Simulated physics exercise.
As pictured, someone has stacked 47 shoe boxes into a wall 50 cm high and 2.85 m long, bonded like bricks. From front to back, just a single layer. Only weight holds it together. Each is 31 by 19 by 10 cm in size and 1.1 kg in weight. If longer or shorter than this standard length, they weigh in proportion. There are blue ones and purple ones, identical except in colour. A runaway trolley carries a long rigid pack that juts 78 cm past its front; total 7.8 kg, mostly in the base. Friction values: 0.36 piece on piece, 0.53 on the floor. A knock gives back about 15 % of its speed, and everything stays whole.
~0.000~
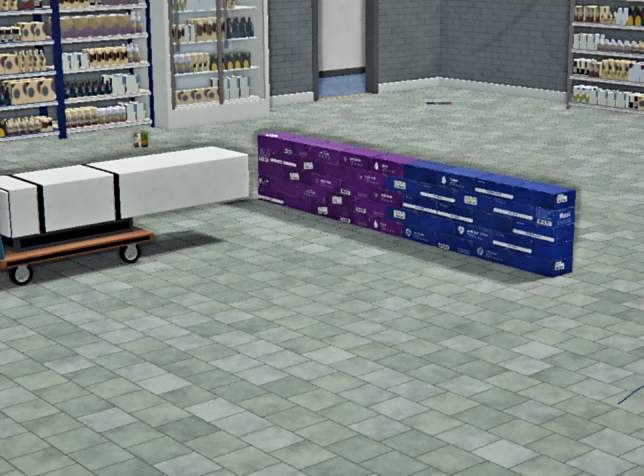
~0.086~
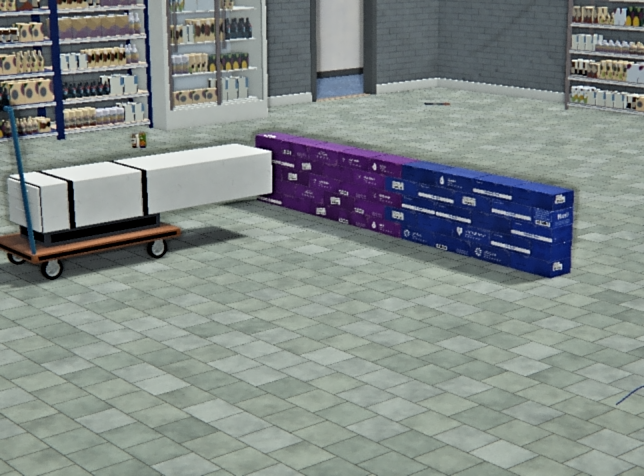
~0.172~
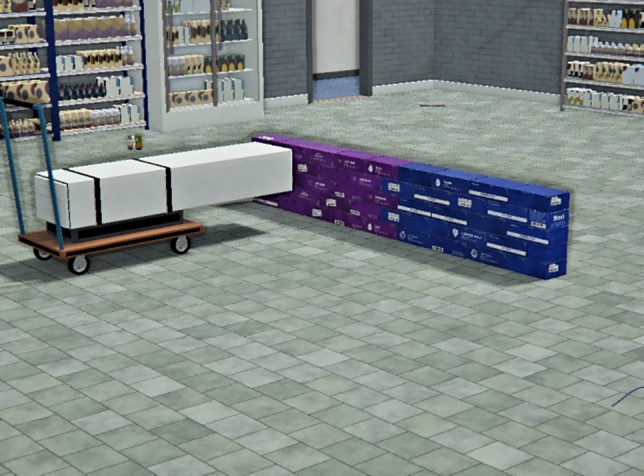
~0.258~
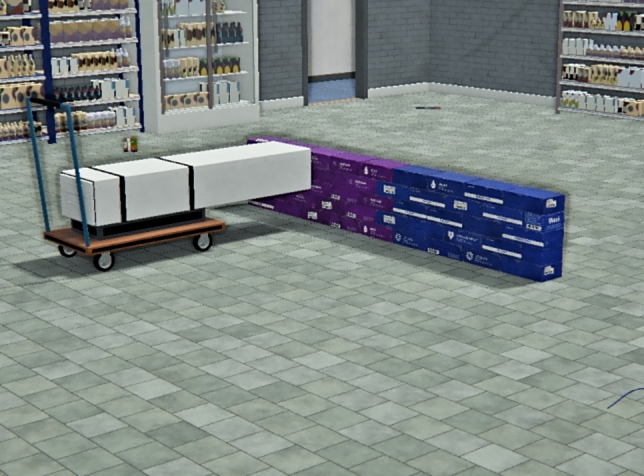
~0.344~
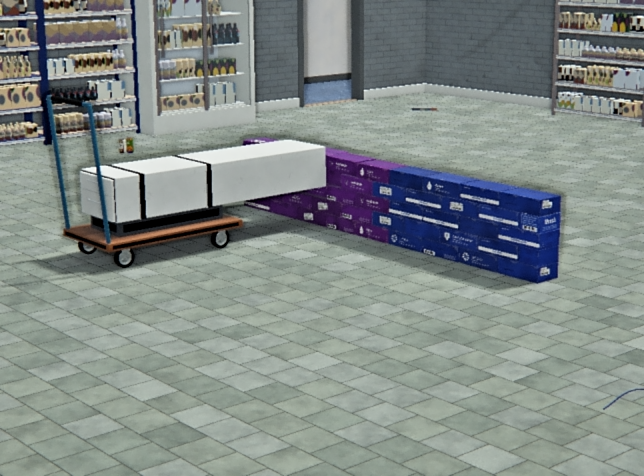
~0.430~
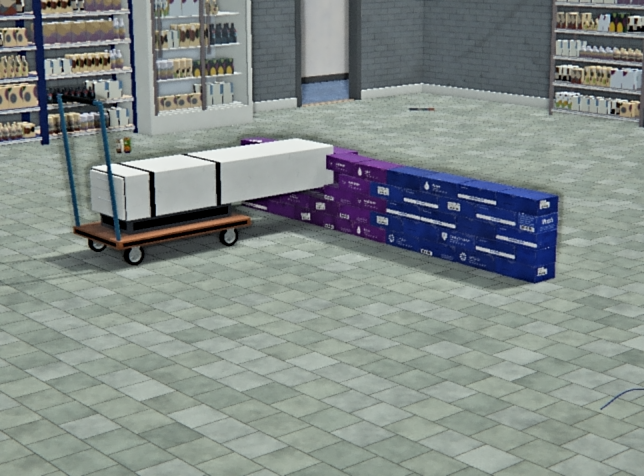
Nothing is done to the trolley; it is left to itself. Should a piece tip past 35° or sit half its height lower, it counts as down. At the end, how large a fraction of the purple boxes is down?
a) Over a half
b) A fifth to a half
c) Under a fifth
(b) A fifth to a half.
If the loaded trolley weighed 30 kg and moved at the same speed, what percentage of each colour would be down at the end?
Result: Blue 0, purple 40 %.
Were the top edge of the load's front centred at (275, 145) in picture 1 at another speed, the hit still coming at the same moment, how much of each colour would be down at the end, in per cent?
You'd end up with blue at 0 per cent down and purple at 0 per cent.
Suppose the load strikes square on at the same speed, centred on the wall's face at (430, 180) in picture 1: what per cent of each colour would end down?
Down at the end: Blue 40 percent, purple 0 percent.
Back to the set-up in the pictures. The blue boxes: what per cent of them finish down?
Blue: 0%.
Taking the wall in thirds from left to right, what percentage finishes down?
Going left to right, I get 50, 10 and 0 percent.
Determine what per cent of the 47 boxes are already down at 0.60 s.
10 %.
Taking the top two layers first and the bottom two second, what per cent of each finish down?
40 % and 0 %.
By 0.60 s, load 27 cm past the wall's line, still rolling; 5 of the 25 purple boxes down (5 of 47 in all colours); top purple box tilted 25°, 11 cm lower.
By 0.98 s, load 56 cm past the wall's line, still rolling; 9 of the 25 purple boxes down (9 of 47 in all colours); top purple box upside down.
When it is over (2.5 s), load 83 cm past the wall's line, stopped; 9 of the 25 purple boxes down (9 of 47 in all colours); top purple box upside down; top blue box unmoved. That is 36 per cent. In pixels of the last frame, middles, top purple box near (419, 196), top blue box near (528, 202).
